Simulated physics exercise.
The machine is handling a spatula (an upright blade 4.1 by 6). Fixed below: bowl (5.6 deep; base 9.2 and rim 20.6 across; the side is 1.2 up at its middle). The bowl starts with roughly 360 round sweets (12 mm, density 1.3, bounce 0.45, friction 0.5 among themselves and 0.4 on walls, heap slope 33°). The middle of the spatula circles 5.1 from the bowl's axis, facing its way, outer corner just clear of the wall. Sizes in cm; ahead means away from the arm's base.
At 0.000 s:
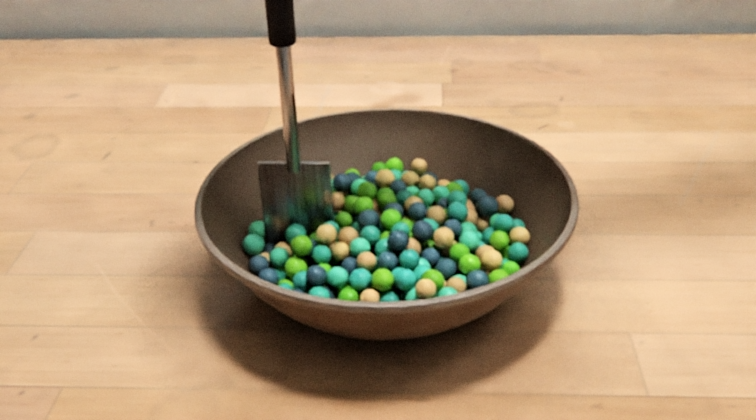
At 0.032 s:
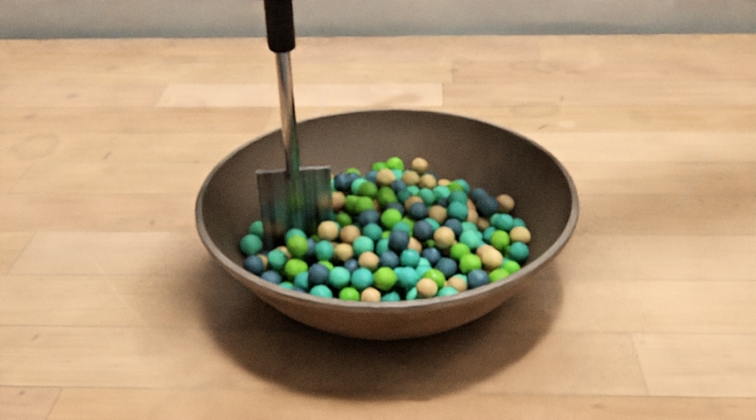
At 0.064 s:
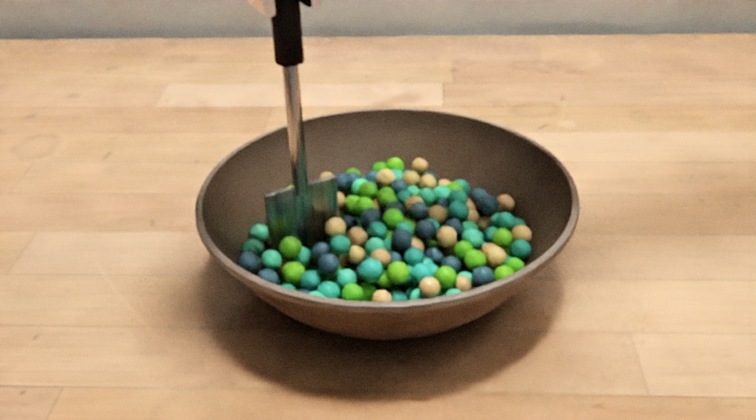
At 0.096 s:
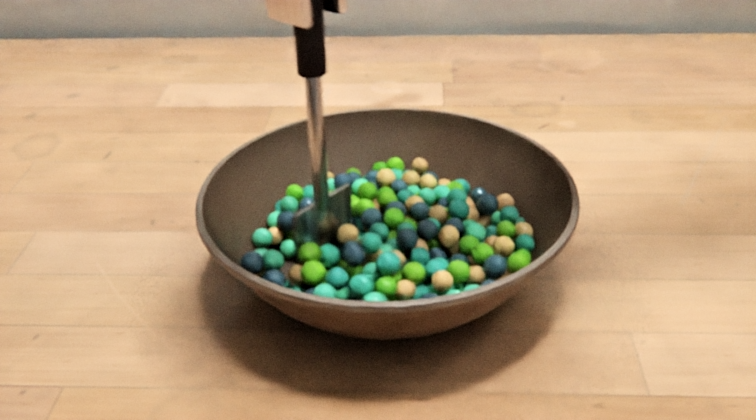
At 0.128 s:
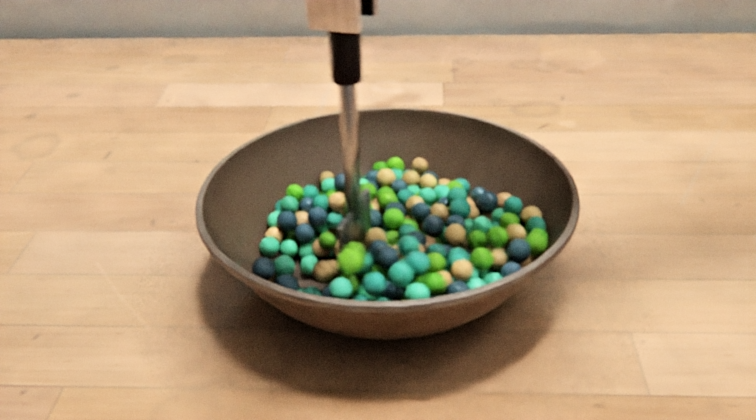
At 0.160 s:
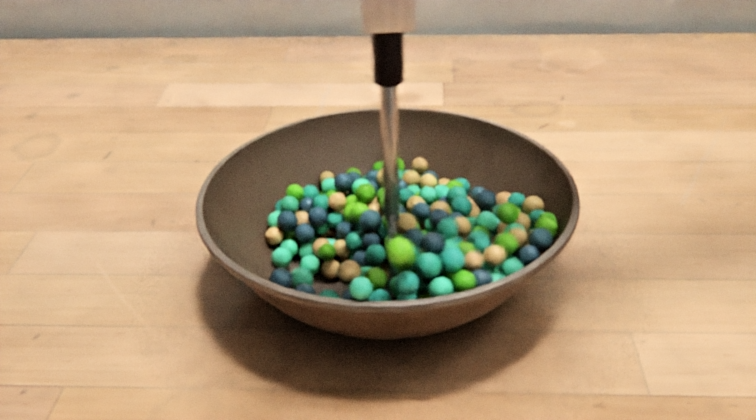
A spatula standing upright among green, teal, blue and tan balls at the left of a brown bowl begins to turn and sweep slowly toward the viewer. It then curves rightward through the near part of the heap, pushing balls to the right and thinning those on the left.
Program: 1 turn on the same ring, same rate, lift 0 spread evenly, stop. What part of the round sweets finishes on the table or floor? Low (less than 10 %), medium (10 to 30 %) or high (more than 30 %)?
Answer: Medium; 10 to 30 % of the round sweets finish on the table or floor.
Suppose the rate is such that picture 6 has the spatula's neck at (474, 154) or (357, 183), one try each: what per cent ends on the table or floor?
Some 45 and 15 per cent.
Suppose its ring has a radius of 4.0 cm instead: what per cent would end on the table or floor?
It would be near 10 per cent.
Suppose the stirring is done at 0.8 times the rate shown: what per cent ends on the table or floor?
Some 15 per cent.
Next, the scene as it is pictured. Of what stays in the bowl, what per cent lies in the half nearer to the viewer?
About 65 per cent.
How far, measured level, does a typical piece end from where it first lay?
About 9 cm.
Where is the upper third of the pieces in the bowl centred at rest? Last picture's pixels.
At about (312, 267).
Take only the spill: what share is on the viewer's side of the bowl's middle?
About 20 per cent.
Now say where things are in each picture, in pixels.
The first frame shows spatula neck at (291, 138), 0° round; upper third of the load around (390, 231), from x 255 to 520, top at y 165; 362 in the bowl.
The second frame shows spatula neck at (291, 145), 9° round; upper third of the load around (387, 231), from x 250 to 520, top at y 165.
The third frame shows spatula neck at (298, 160), 30° round; upper third of the load around (386, 239), from x 250 to 520, top at y 165.
The fourth frame shows spatula neck at (320, 174), 52° round; upper third of the load around (394, 249), from x 250 to 525, top at y 165.
The fifth frame shows spatula neck at (352, 183), 74° round; upper third of the load around (412, 258), from x 265 to 540, top at y 165.
The sixth frame shows spatula neck at (391, 184), 96° round; upper third of the load around (440, 250), from x 275 to 545, top at y 165; 362 in the bowl.
By 0.31 s, 196° round, highest piece 9 above the table; 338 in the bowl, 3 on the table or floor, 21 in flight or on the tool.
By 0.45 s, 296° round, highest piece 8 above the table; 304 in the bowl, 39 on the table or floor, 19 in flight or on the tool.
By 0.73 s, 0° round, highest piece 5 above the table; 280 in the bowl, 82 on the table or floor.
By 1.43 s, 0° round, highest piece 5 above the table; 280 in the bowl, 82 on the table or floor.
Final count, 280 in the bowl, 82 on the table or floor. That is 23 % on the table or floor.
